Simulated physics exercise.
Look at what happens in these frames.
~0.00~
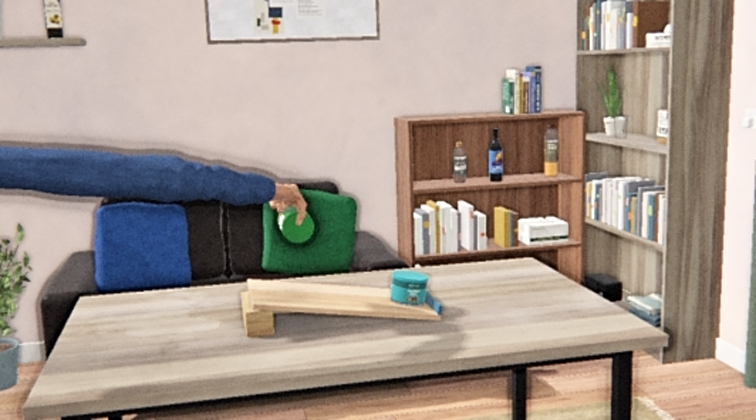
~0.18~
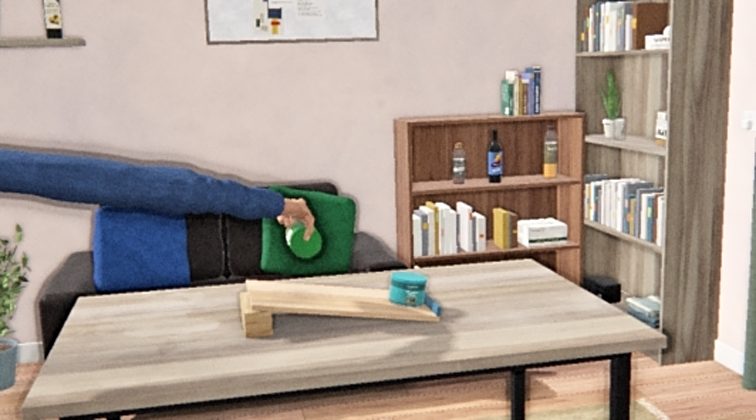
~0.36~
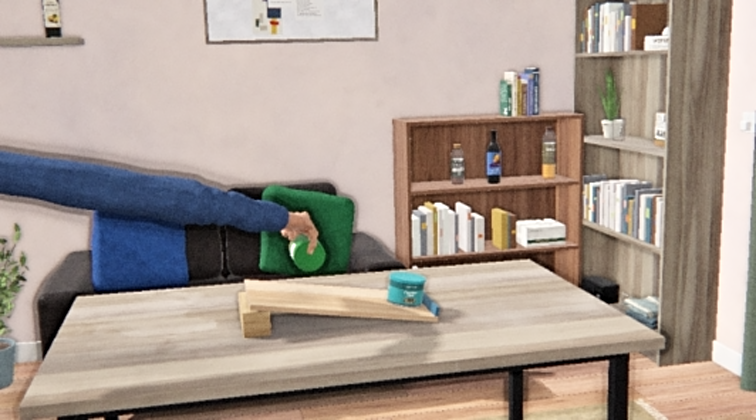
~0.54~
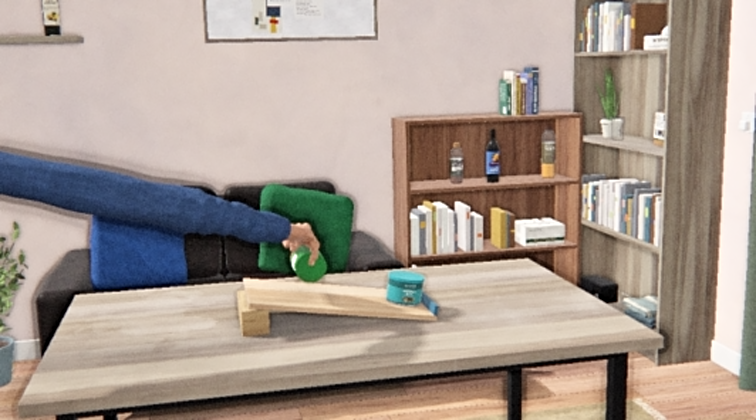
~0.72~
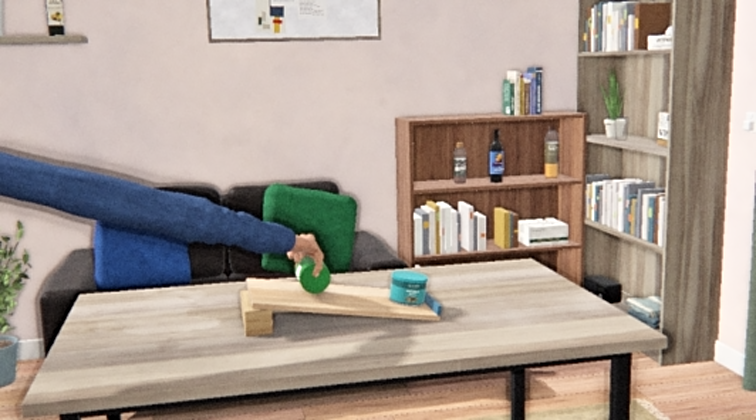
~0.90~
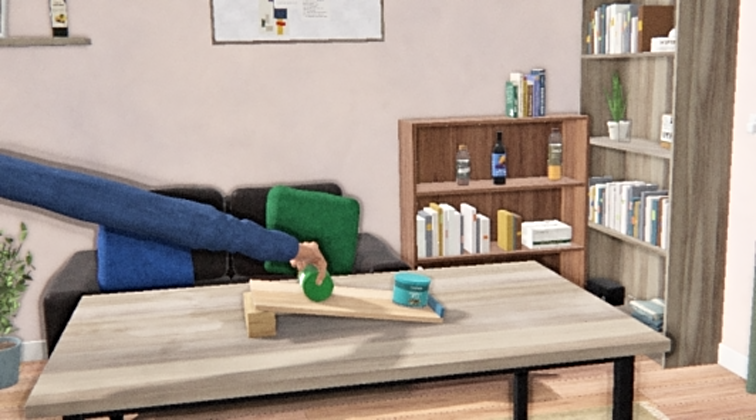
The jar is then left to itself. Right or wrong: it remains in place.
Wrong, it moves down.
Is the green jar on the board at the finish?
Green jar - still on top.
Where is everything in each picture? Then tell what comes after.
On its way; green jar (296, 223); turquoise tub (409, 288), in the first frame.
On its way; green jar (303, 238); turquoise tub (408, 290), in the second frame.
On its way; green jar (307, 252); turquoise tub (406, 290), in the third frame.
On its way; green jar (308, 263); turquoise tub (405, 289), in the fourth frame.
On its way; green jar (313, 274); turquoise tub (408, 289), in the fifth frame.
Set down, still held; green jar (316, 281); turquoise tub (411, 291), in the sixth frame.
After 1.40 s, green jar rolled about its own width near (342, 284).
After 1.60 s, green jar rolled well along near (375, 286).
At rest (2.7 s), moved from the start, green jar; turquoise tub in place. Seen from the same camera at the end, green jar near (380, 287). The green jar runs down the board.
